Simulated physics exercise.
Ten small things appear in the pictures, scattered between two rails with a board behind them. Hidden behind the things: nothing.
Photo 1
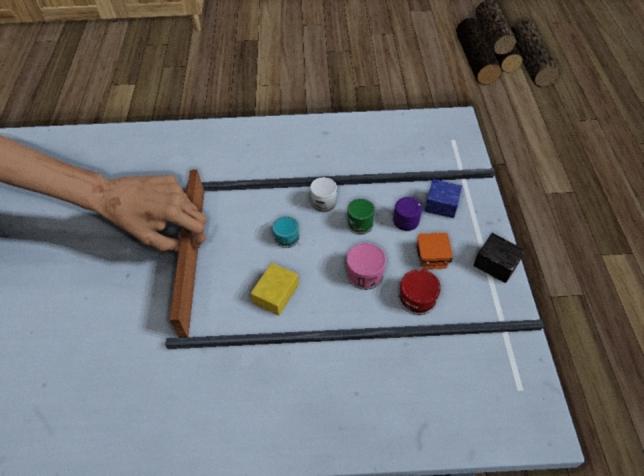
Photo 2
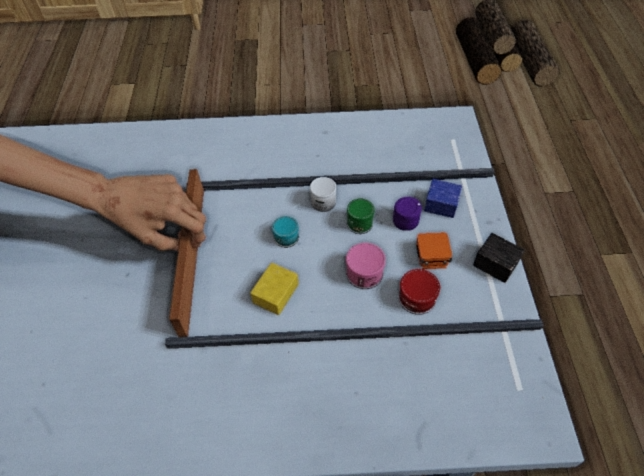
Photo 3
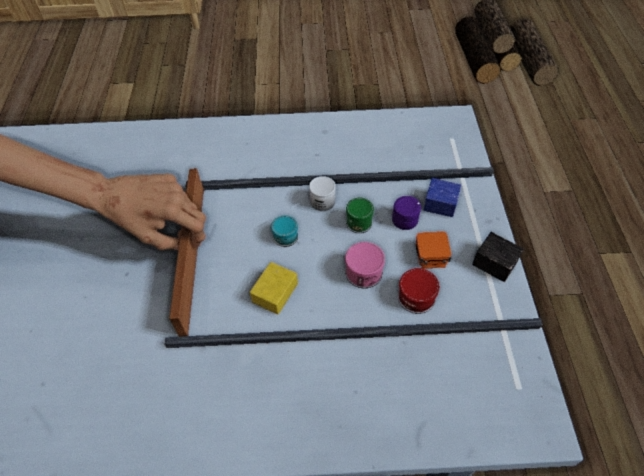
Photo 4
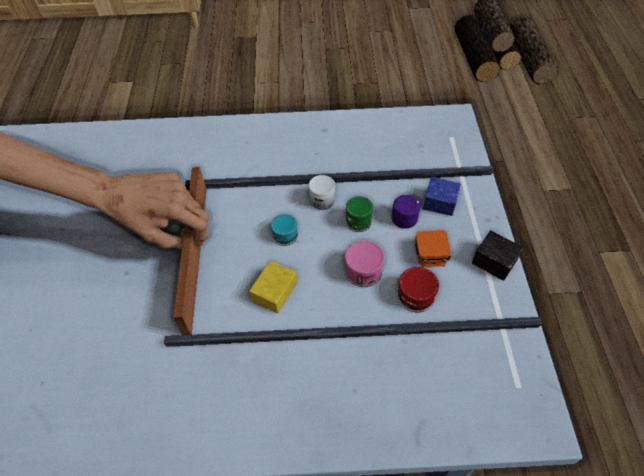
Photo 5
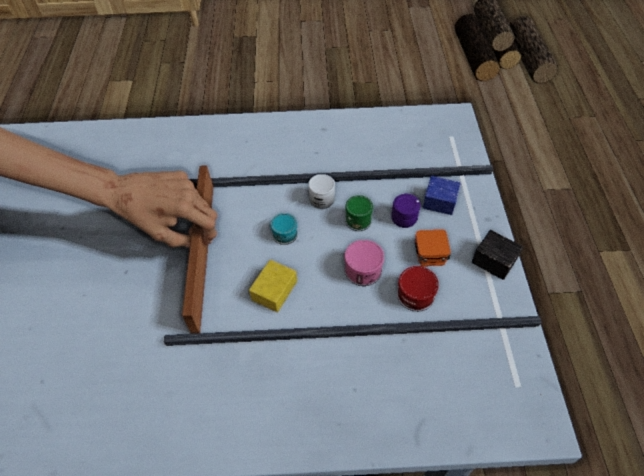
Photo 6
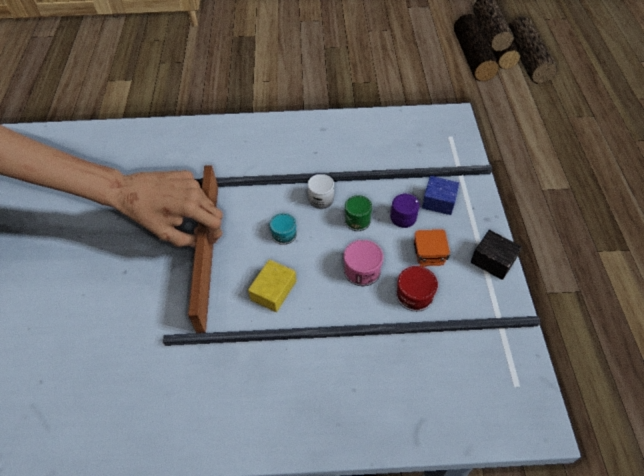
In this clip, a hand holds a wooden board upright between two dark rails on a pale table, then slides it slightly to the right toward ten small, colourful blocks and round containers, which stay in place without being touched.
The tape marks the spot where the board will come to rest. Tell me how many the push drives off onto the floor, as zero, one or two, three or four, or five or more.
So in the end, at least five bits get shoved clean off.
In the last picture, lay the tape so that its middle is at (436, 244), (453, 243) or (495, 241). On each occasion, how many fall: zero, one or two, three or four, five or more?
Spot one gives one or two, spot two gives either one or two, spot three gives more than four.
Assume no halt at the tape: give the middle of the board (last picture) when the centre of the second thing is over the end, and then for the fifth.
Around (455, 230); afterwards around (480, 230).
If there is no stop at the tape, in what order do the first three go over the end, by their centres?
First the black block, next the orange case, then the pink pot.
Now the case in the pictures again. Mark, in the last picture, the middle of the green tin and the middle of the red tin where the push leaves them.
The first one ends at (484, 199), the second at (517, 297).
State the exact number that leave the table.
Tally: 5.
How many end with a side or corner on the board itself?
That number would be 5.
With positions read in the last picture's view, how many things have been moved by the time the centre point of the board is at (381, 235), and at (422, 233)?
The number moved is 8 and then 10.
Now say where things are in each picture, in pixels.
In the first picture, black block (499, 258); blue block (443, 199); orange case (434, 251); board (189, 248); tape (481, 245).
In the second picture, blue block (443, 199); green tin (360, 216).
In the third picture, orange case (432, 250); turquoise tin (285, 231).
In the fourth picture, black block (497, 255); yellow block (274, 286).
In the fifth picture, blue block (442, 196); purple lid (406, 211).
In the sixth picture, black block (496, 255); blue block (441, 196); orange case (431, 248); board (205, 244); tape (478, 242).
Early on, none off yet; black block at rest near (496, 255); blue block at rest near (441, 196); orange case at rest near (431, 248).
A while later, none off yet; black block at rest near (496, 255); blue block at rest near (441, 195); orange case travelled about its own width near (459, 236).
Finally, the number that fall off is five or more; lost, pink pot, purple lid, orange case, blue block and black block.
